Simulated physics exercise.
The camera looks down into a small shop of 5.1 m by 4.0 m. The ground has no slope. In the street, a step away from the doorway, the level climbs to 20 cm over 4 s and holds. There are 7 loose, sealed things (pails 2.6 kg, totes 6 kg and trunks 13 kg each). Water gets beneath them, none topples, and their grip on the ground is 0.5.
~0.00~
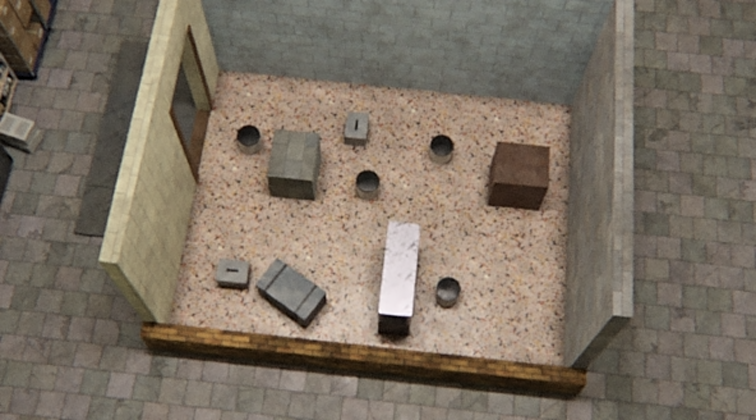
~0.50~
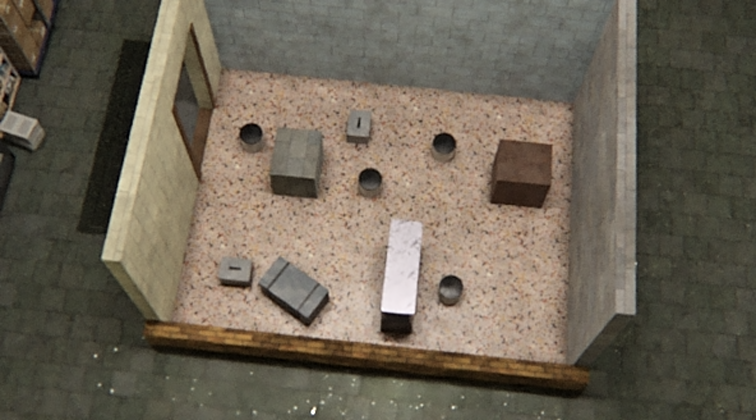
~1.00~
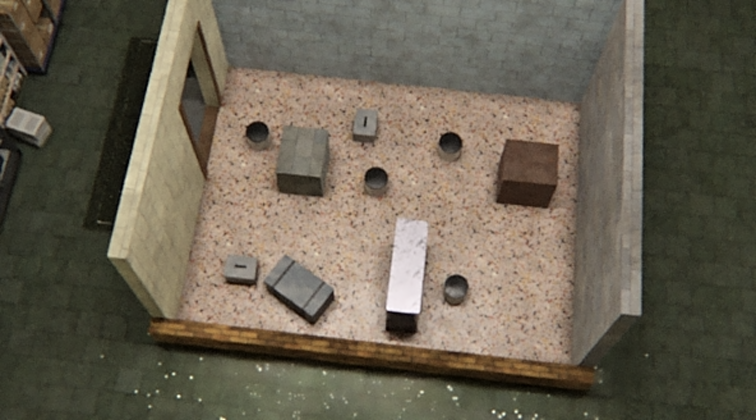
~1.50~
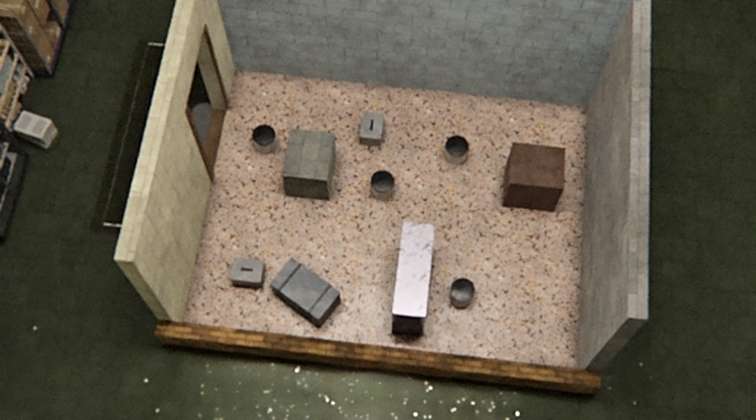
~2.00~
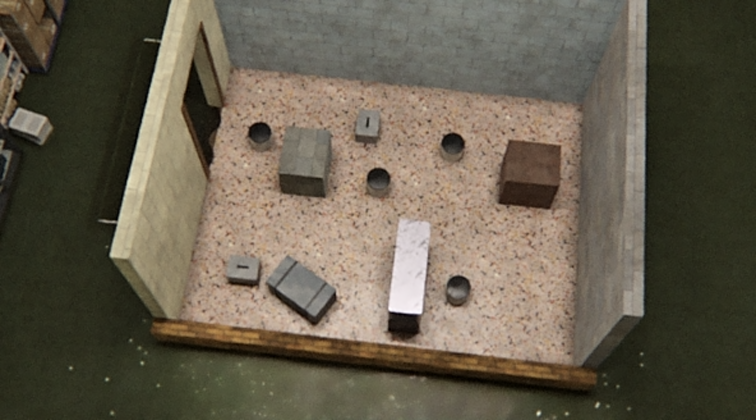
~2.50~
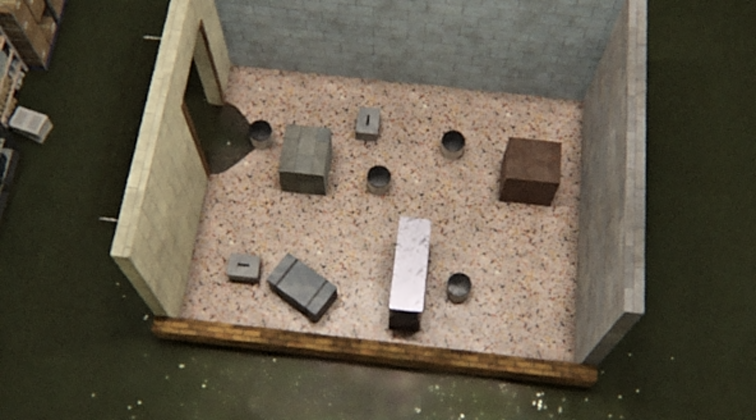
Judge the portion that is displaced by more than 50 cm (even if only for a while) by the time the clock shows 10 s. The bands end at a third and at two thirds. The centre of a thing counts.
It is at least two thirds.
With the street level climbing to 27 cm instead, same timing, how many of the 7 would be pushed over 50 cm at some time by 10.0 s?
In that case 5 of them.
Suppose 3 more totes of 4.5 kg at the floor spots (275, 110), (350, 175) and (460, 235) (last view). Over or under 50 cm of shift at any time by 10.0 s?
In that order: Past it, short of it, less.
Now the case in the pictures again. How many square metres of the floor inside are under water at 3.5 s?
About 2.0 m2.
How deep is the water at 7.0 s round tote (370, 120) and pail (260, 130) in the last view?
Roughly 4 and 3 cm.
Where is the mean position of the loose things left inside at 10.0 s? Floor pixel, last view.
At about (424, 238).
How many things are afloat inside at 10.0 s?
4 of them.
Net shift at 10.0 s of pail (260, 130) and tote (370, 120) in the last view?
In turn: 450 cm, 200 cm.
After 3.5 s 0 of 7 are over 50 cm from their spots; 0 afloat.
After 4.5 s 1 of 7 are over 50 cm from their spots; 1 afloat.
After 7.0 s 3 of 7 are over 50 cm from their spots; 1 afloat.
After 10.0 s 5 of 7 are over 50 cm from their spots, and 5 have been at some point; 4 afloat.
